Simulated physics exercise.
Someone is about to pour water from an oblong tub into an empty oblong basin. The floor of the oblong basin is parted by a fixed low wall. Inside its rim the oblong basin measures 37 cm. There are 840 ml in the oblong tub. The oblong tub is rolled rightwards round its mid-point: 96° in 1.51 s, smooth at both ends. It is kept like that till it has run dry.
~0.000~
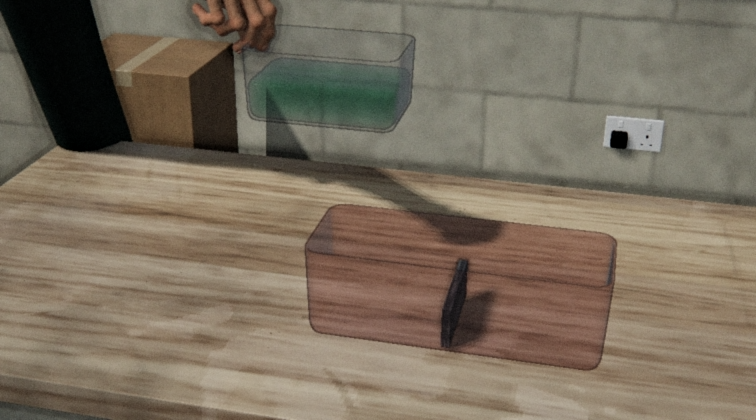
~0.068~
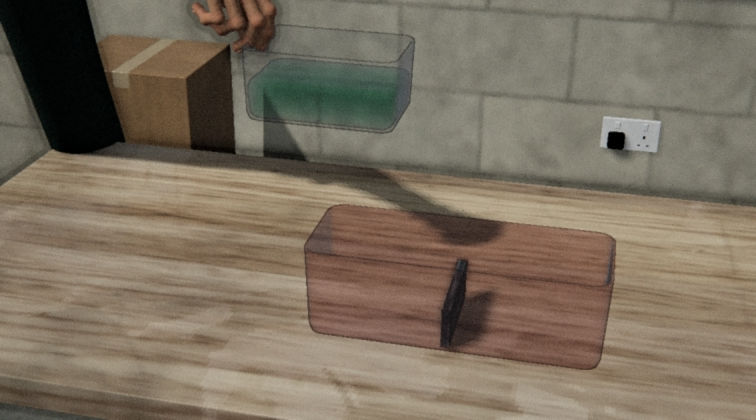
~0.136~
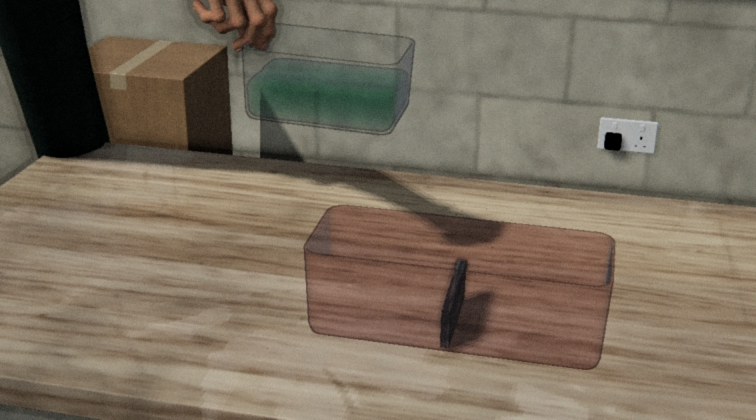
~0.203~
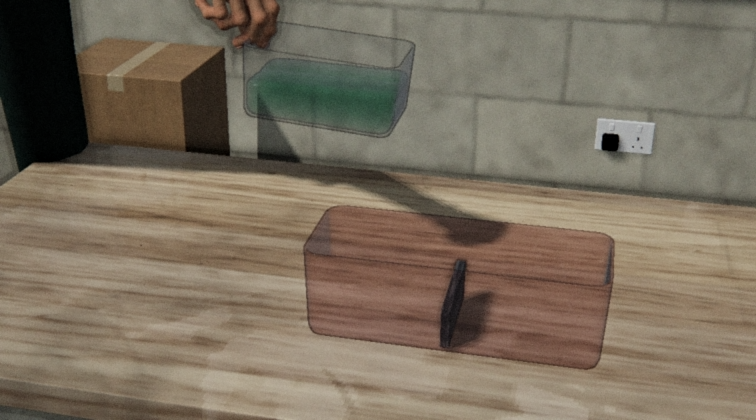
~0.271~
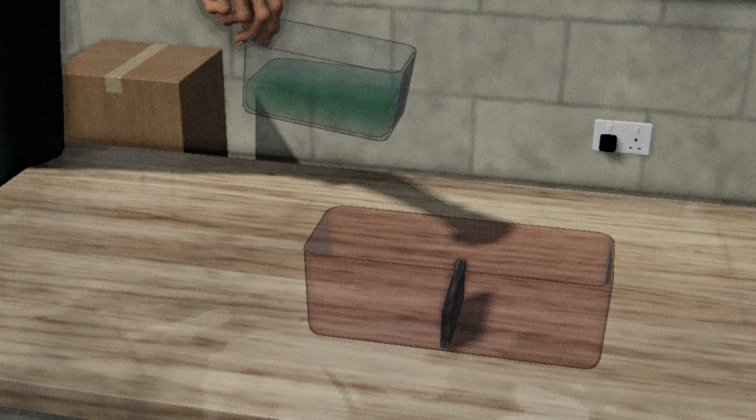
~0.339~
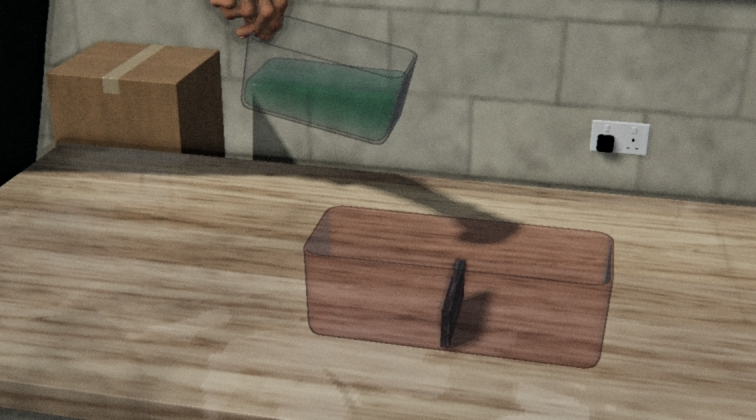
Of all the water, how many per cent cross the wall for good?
About 44 per cent.
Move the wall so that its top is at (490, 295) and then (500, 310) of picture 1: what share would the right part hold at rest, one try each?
First 0, then 15 per cent.
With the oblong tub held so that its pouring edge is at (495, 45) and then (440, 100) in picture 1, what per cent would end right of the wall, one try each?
First 95, then 65 per cent.
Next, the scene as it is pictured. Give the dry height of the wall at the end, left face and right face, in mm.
Left about 36 mm, right about 40 mm.
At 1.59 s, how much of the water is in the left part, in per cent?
Some 46 per cent.
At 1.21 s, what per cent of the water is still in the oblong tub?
Near 20 in a hundred.
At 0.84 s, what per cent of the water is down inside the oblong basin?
Some 4 per cent.
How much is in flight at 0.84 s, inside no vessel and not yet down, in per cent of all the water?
About 28 per cent.
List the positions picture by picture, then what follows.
In the first frame, it leans 0°; its right rim is at (407, 50); the water meets the walls at (261, 68) and (405, 81); the oblong basin's rim runs from (318, 227) to (614, 262); the wall's top is at (456, 285).
In the second frame, it leans 0°; its right rim is at (406, 51); the water meets the walls at (260, 68) and (404, 81).
In the third frame, it leans 2°; its right rim is at (407, 54); the water meets the walls at (260, 69) and (403, 82).
In the fourth frame, it leans 4°; its right rim is at (407, 57); the water meets the walls at (260, 68) and (403, 82).
In the fifth frame, it leans 7°; its right rim is at (409, 62); the water meets the walls at (259, 69) and (403, 84).
In the sixth frame, it leans 11°; its right rim is at (410, 67); the water meets the walls at (258, 68) and (403, 84).
By 0.84 s the tilt is 56° and 67 per cent is still to pour, 3 is left of the wall and 2 right of it.
By 1.21 s the tilt is 87° and 20 per cent is still to pour, 19 is left of the wall and 43 right of it.
By 1.59 s the tilt is 96° and 4 per cent is still to pour, 46 is left of the wall and 44 right of it.
By 2.01 s the tilt is 96° and 0 per cent is still to pour, 52 is left of the wall and 44 right of it.
At rest 53 per cent lies left of the wall, 44 right of it and 3 outside.
